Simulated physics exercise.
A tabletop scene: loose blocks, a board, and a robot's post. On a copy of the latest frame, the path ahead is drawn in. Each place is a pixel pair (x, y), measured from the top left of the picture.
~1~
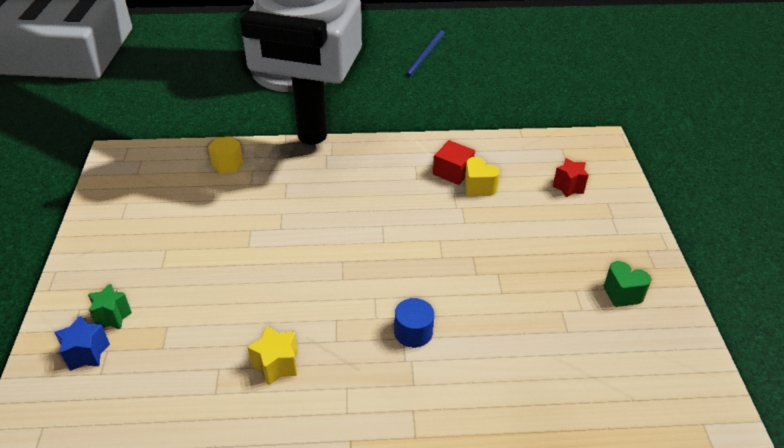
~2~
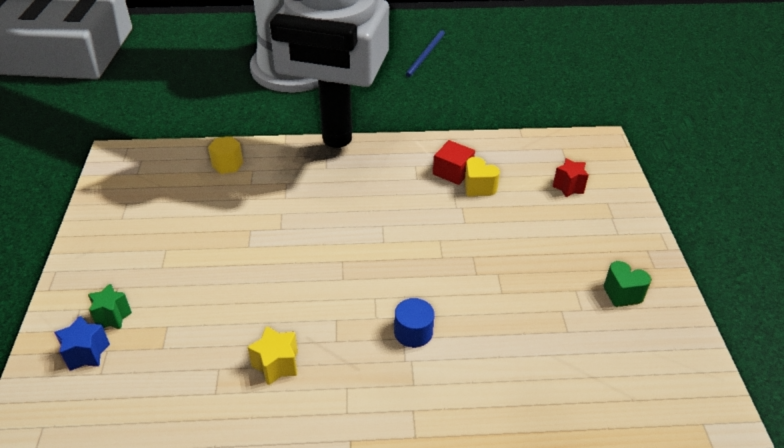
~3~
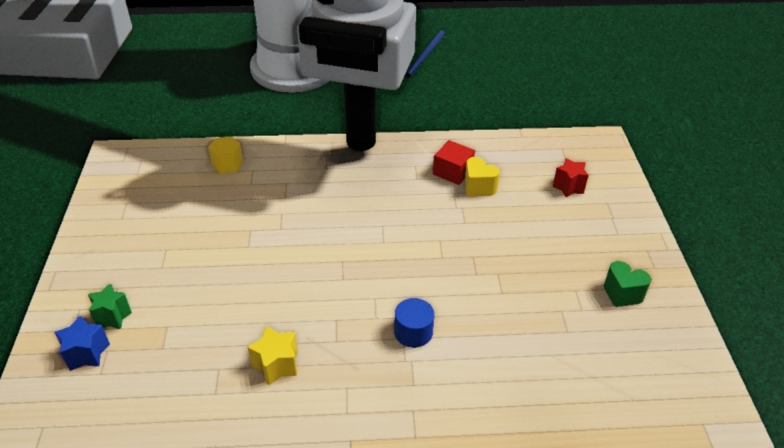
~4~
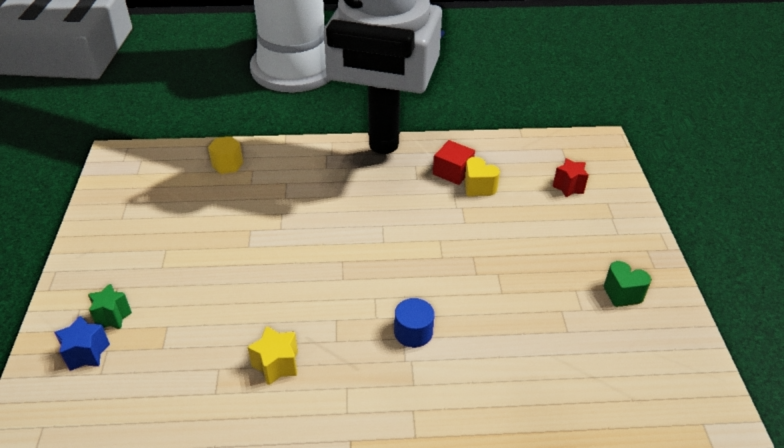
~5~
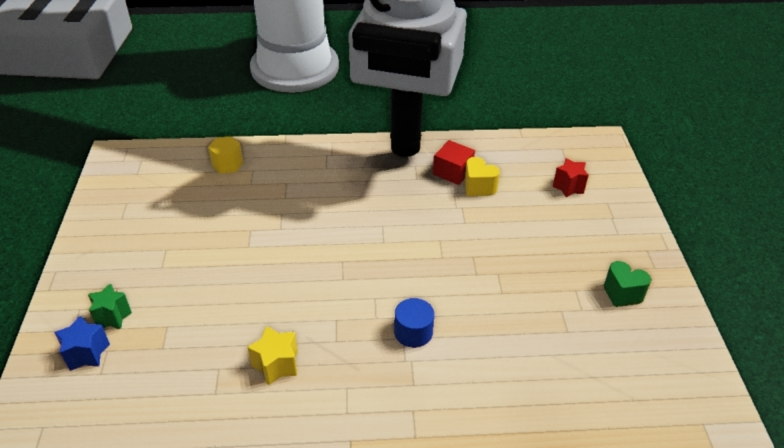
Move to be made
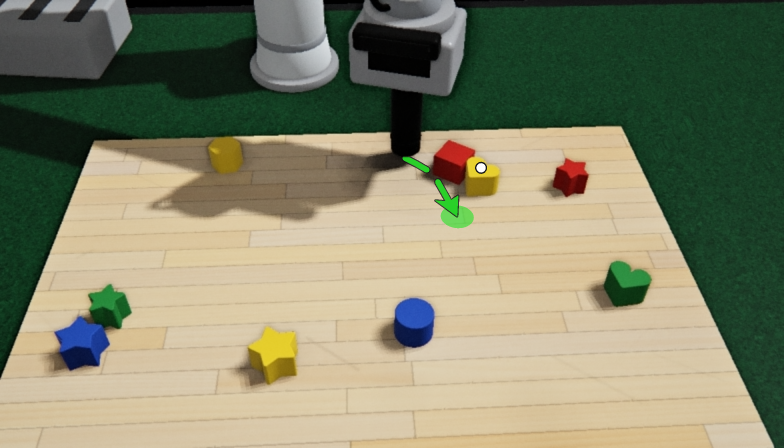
A robot's black post slid steadily to the right along the far edge of a wooden tabletop, drawing near the red square block and yellow heart, while all the scattered colorful blocks stayed still.
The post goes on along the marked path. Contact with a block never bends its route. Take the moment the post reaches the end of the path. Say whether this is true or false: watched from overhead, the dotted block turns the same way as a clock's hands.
This is true.
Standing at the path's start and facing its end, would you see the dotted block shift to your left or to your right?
Answer: Left.
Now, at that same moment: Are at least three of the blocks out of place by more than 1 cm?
No, I don't think so.
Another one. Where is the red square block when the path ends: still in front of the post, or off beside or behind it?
When the path is over, you would find the red square block off to the side or behind the post.
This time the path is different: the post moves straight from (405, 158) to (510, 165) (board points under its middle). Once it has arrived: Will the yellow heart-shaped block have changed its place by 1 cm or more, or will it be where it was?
It leaves its spot.
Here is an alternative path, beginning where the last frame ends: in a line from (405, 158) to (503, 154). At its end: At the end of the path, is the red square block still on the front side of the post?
That would be a no.
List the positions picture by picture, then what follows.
The first frame shows lower end of the post (313, 137), tops of blocks, red square block (455, 152), yellow heart-shaped block (481, 168).
The second frame shows post (337, 140), blocks as before.
The third frame shows post (361, 143), blocks as before.
The fourth frame shows post (384, 146), blocks as before.
The fifth frame shows post (405, 149), red square block (455, 152), yellow heart-shaped block (481, 168).
The drawn path runs from (405, 158) through (430, 173) and (444, 194) to (457, 217); the dot is on the yellow heart-shaped block.
What follows on the original path. One third of the way, post (431, 164); red square block (464, 154), turned 25° anticlockwise; yellow heart-shaped block (491, 170), turned 25° clockwise.
Two thirds of the way, post (446, 184); red square block (469, 157), turned 50° anticlockwise; yellow heart-shaped block (499, 170), turned 45° clockwise.
At the end, post (458, 207); red square block (469, 157), turned 50° anticlockwise; yellow heart-shaped block (499, 170), turned 45° clockwise.
